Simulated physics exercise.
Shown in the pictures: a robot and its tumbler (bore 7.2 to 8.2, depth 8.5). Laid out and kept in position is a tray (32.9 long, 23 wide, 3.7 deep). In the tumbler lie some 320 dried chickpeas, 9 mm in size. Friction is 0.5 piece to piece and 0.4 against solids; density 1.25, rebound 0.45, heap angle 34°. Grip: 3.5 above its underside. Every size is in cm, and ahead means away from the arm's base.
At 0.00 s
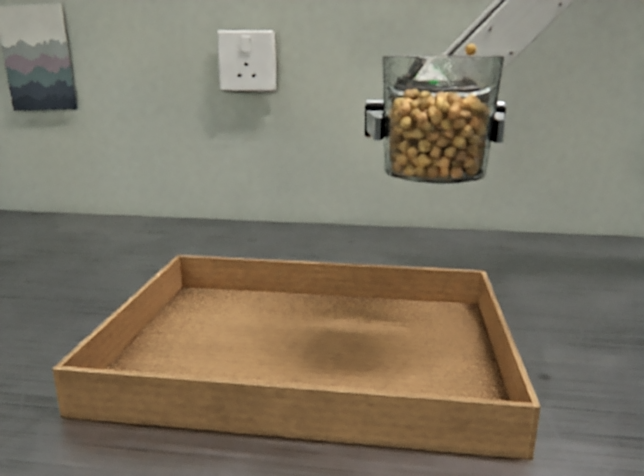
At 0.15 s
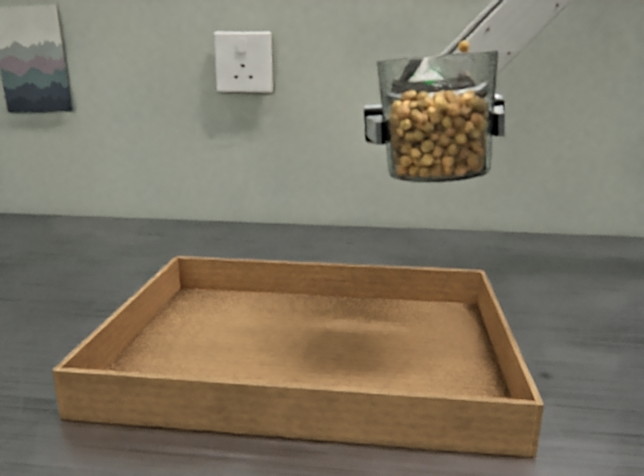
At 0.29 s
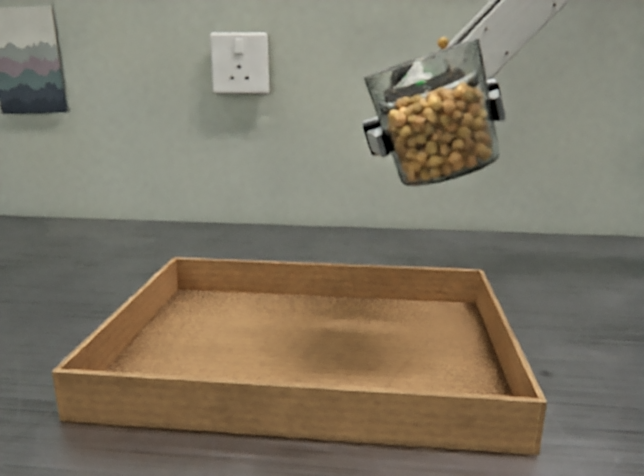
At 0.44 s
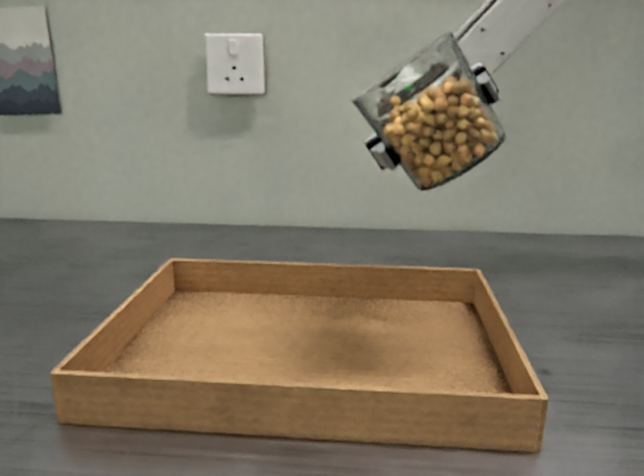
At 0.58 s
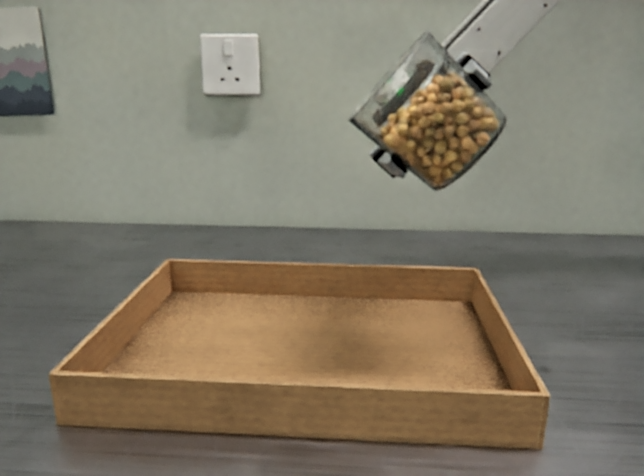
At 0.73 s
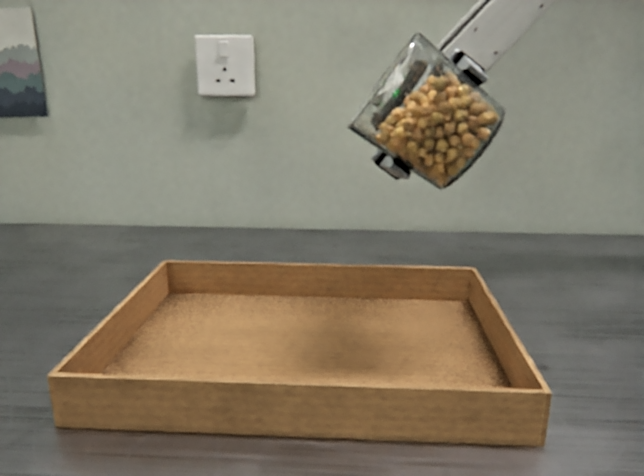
At the start, a robot arm holds a clear tumbler of dried chickpeas upright above the right side of an empty wooden tray. The arm then tilts the tumbler steadily to the left, and the chickpeas shift inside it until it leans steeply, with the tray still empty below.
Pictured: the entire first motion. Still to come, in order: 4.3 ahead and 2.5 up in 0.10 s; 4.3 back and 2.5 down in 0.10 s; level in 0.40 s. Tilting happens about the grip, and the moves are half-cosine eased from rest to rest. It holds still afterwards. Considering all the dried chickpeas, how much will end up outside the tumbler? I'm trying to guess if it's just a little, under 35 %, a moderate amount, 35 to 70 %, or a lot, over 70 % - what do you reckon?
I reckon a moderate amount.
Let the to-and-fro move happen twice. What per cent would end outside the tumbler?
Estimate: Around 65 %.
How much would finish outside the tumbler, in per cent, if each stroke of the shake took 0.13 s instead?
It would be some 20 %.
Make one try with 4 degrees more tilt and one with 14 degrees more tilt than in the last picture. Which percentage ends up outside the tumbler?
I'd expect close to 60 and then 85 per cent.
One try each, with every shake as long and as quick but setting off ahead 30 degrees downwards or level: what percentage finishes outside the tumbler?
I'd say close to 5 percent for the first and close to 25 percent for the second.
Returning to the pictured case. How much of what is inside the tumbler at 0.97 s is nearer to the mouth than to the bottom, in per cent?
Share in the mouth half: About 60 %.
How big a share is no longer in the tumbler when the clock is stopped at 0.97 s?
Share gone: Around 45 %.
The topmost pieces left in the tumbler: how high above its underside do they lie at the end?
Height at rest: Approx. 5.5 cm.
After 0.97 s, tilted 53° forward, highest piece 23 above the table; 178 in the tumbler, 147 in flight or on a rim.
After 1.21 s, tilted 11° forward, highest piece 24 above the table; 163 in the tray, 159 in the tumbler, 3 in flight or on a rim.
After 1.53 s, level, highest piece 22 above the table; 163 in the tray, 159 in the tumbler, 3 on the table or floor.
After 2.58 s, level, highest piece 22 above the table; 163 in the tray, 159 in the tumbler, 3 on the table or floor.
In the end, 163 in the tray, 159 in the tumbler, 3 on the table or floor. That is 51 % outside the tumbler.
